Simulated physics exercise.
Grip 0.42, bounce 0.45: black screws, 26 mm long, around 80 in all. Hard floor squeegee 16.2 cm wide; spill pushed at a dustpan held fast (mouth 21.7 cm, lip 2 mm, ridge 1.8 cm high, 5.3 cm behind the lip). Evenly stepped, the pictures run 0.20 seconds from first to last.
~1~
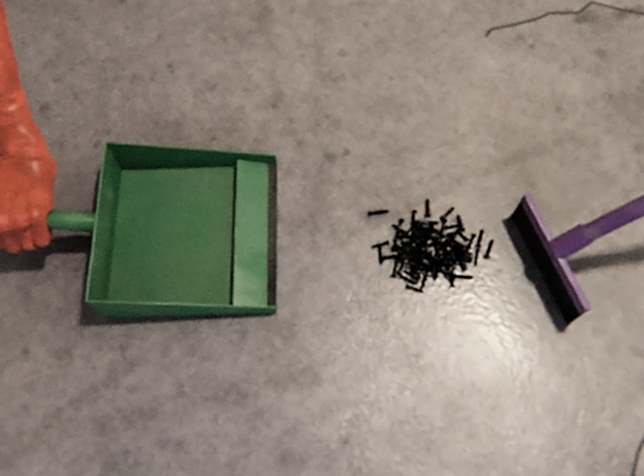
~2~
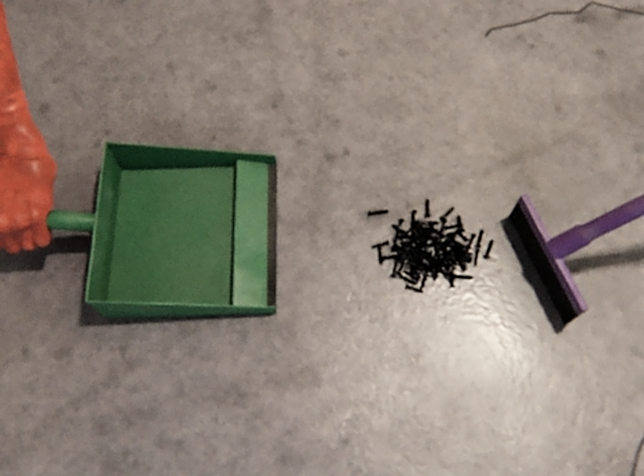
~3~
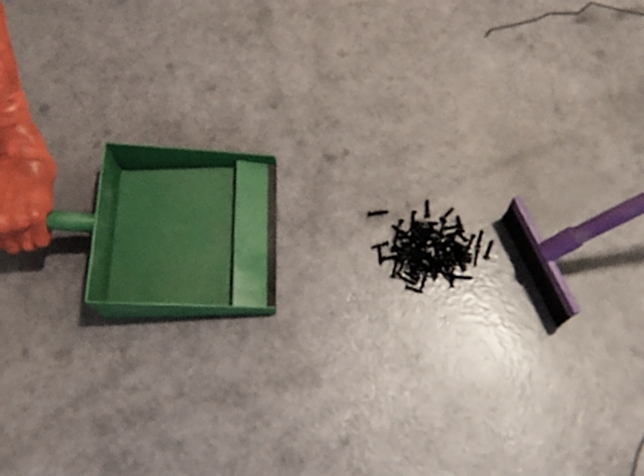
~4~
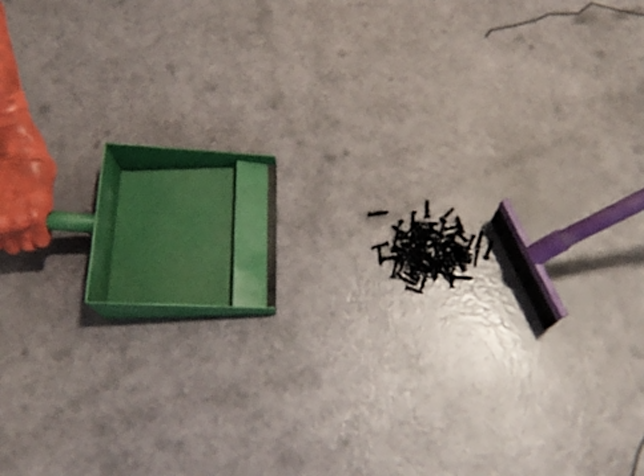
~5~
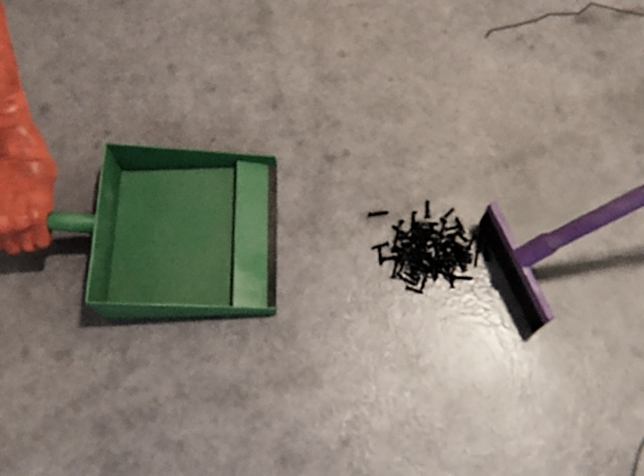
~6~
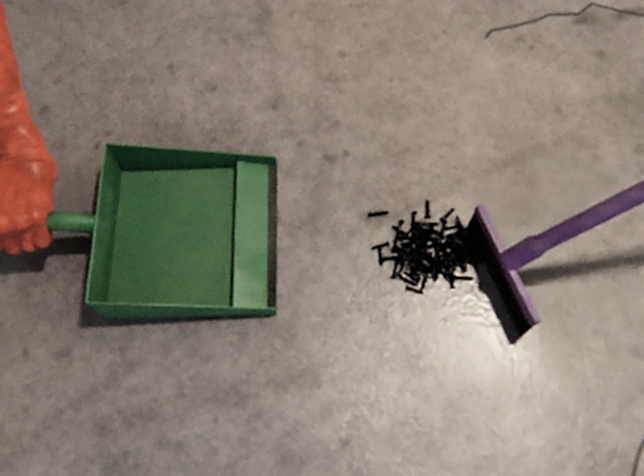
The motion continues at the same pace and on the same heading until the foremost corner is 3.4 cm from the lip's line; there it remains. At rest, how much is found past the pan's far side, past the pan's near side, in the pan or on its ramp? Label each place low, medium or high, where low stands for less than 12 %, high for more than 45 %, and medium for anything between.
Far side: Low. Near side: Medium. Pan: Low.
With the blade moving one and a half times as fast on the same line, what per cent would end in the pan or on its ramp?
Then near 10 in a hundred.
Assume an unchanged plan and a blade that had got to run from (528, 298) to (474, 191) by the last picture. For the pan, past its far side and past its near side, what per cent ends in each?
Pan 0 % / far 0 % / near 5 %.
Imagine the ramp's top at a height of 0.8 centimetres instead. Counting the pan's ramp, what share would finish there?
It would be roughly 5 percent.
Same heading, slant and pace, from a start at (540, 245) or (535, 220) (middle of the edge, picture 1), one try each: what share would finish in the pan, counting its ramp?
Some 5 and 5 per cent.
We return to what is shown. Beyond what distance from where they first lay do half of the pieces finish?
Around 18 centimetres.
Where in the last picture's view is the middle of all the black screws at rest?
Somewhere near (297, 279) in the last picture.
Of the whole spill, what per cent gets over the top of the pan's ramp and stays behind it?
Roughly 0 percent.
Then, 0.26 s after the last picture, middle of the blade 18 cm from the lip; 0 % over the lip, far side 0 %, near side 0 %.
Then, 0.44 s after the last picture, middle of the blade 10 cm from the lip; 0 % over the lip, far side 0 %, near side 10 %.
Then, 0.74 s after the last picture, middle of the blade 6 cm from the lip; 0 % over the lip, far side 0 %, near side 15 %.
In the end, far side 0 %, near side 15 %, pan 0 %, in front of the lip or behind the blade 80 %.
